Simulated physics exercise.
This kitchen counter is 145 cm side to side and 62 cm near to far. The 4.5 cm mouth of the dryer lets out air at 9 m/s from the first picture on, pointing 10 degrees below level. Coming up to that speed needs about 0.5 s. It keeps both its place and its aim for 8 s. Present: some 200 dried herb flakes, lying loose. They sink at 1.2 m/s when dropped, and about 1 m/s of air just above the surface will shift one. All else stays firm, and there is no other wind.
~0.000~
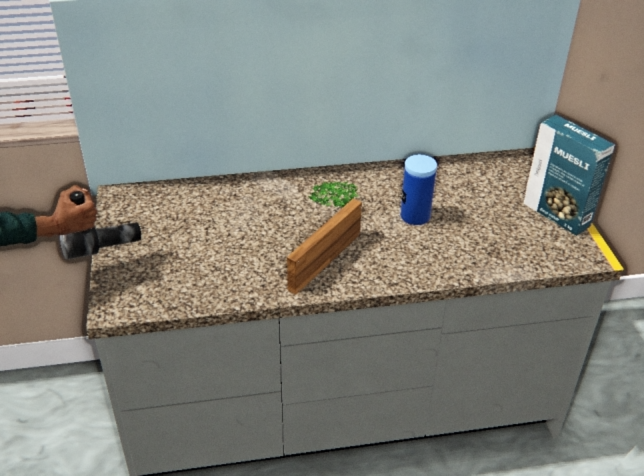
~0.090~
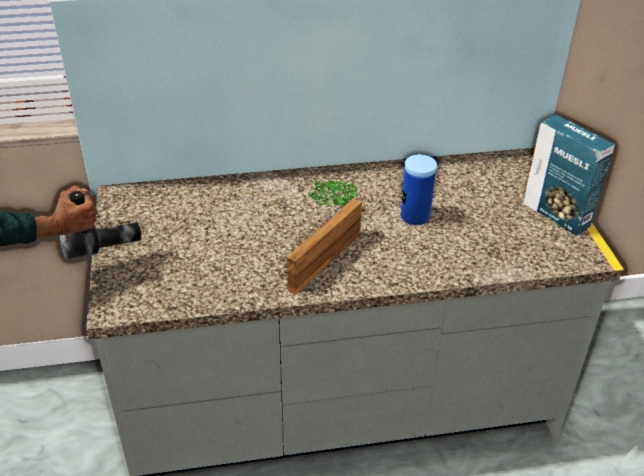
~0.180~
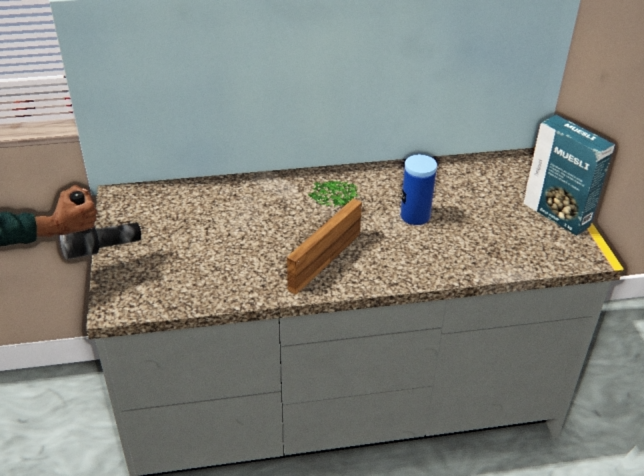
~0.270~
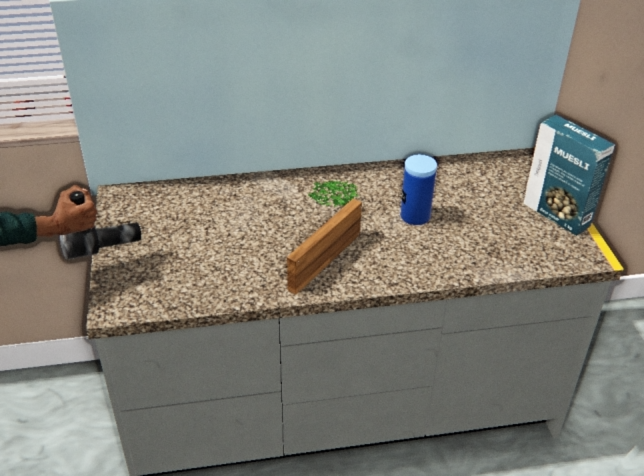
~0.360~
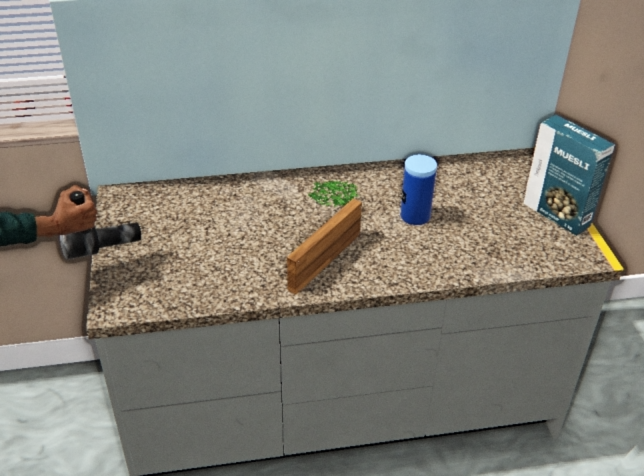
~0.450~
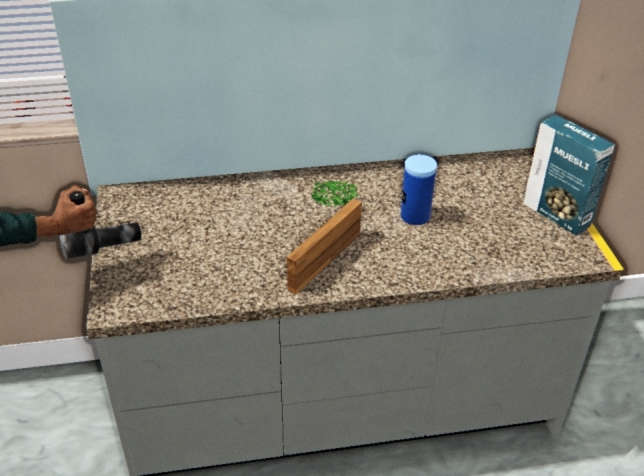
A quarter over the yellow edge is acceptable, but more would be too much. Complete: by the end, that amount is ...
Reached.
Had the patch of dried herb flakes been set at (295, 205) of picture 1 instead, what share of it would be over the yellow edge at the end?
Share at the end: Near 100 %.
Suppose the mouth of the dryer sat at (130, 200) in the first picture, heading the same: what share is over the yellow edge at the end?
It would be near 70 %.
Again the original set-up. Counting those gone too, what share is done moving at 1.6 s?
About 80 per cent.
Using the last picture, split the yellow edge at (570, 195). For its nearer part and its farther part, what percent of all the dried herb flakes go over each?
Roughly 0 % cross the nearer stretch, while around 100 % cross the farther one.
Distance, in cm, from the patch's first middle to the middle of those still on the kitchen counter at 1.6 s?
Centre offset: Approx. 65 cm.
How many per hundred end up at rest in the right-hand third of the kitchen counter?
Something close to 0 % ends up there.
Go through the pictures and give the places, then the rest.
The middle of the dried herb flakes is near (334, 194), none has stirred yet and the mouth of the dryer is at (139, 231), in the first picture.
The middle of the dried herb flakes is near (334, 192), none has stirred yet and the yellow edge is centred on (578, 202), in the second picture.
The middle of the dried herb flakes is near (334, 192), none has stirred yet, the top of a jar is at (421, 164) and the top of a board is at (326, 228), in the third picture.
The middle of the dried herb flakes is near (334, 192) and none has stirred yet, in the fourth picture.
The middle of the dried herb flakes is near (334, 192) and none has stirred yet, in the fifth picture.
The middle of the dried herb flakes is near (334, 194) and none has stirred yet, in the sixth picture.
After 1.6 s, 22 % are on the move or not yet settled, 80 % are over the yellow edge; the middle of those still in play is near (532, 181).
After 2.6 s, 2 % are on the move or not yet settled, 100 % are over the yellow edge.
After 4.4 s, 0 % are on the move or not yet settled, 100 % are over the yellow edge.
After 8.0 s, at the end, 100 % are over the yellow edge.
